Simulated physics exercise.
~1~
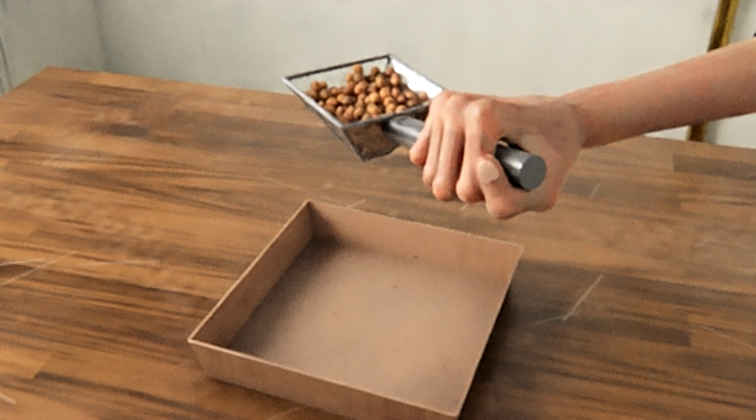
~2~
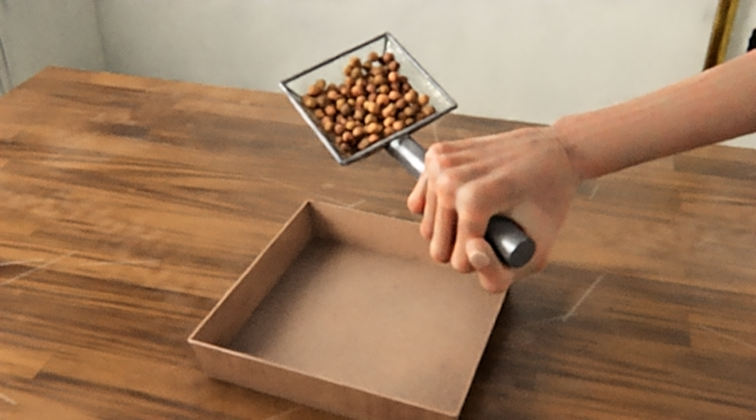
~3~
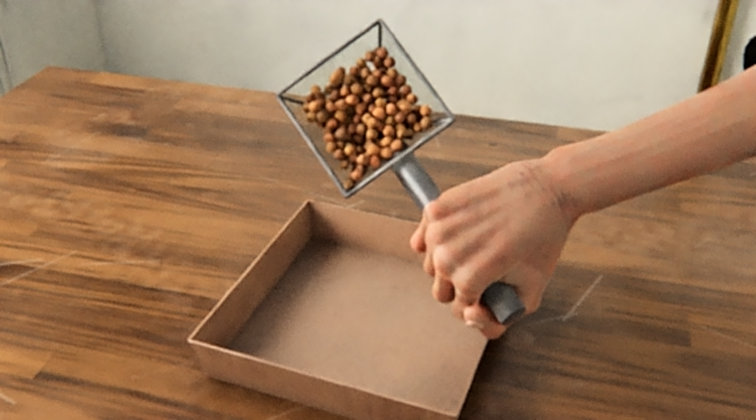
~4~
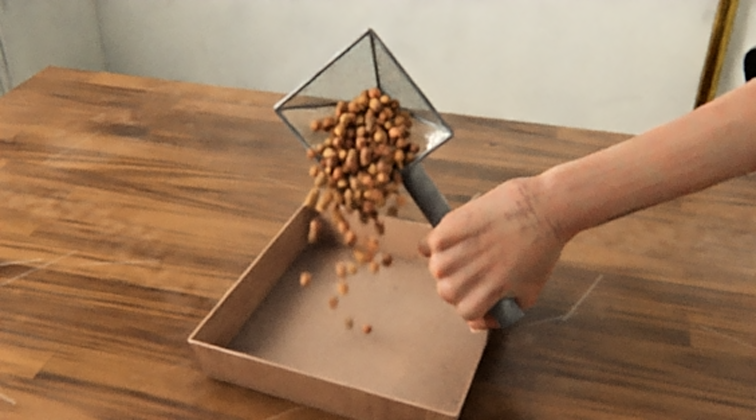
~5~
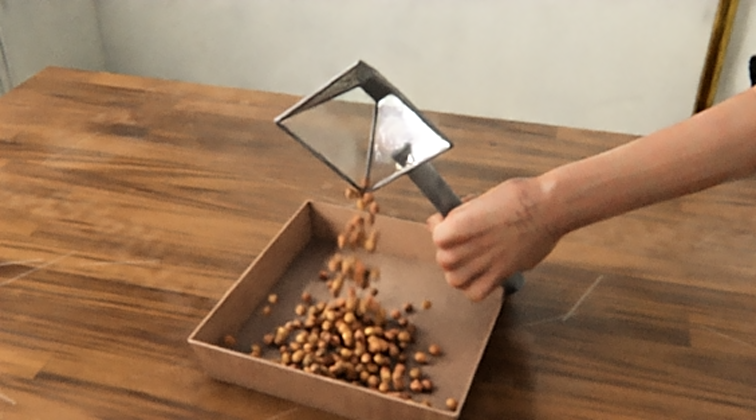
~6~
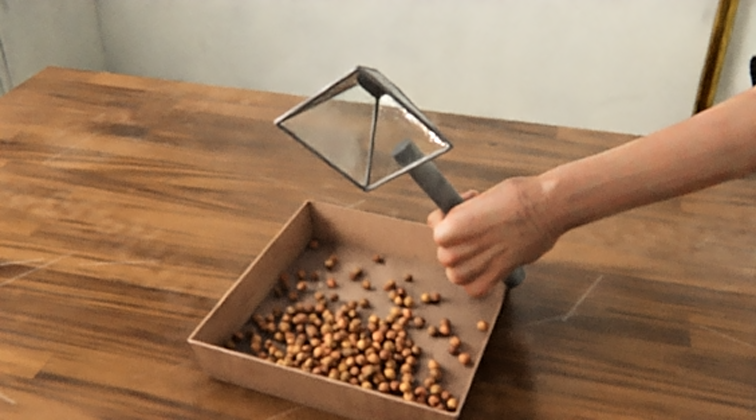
We see a hand holding a flared metal scoop full of small brown balls above a square, shallow tray on a wooden table. The hand tips the scoop steadily until the balls pour out, leaving the scoop empty and the balls spread across the tray.
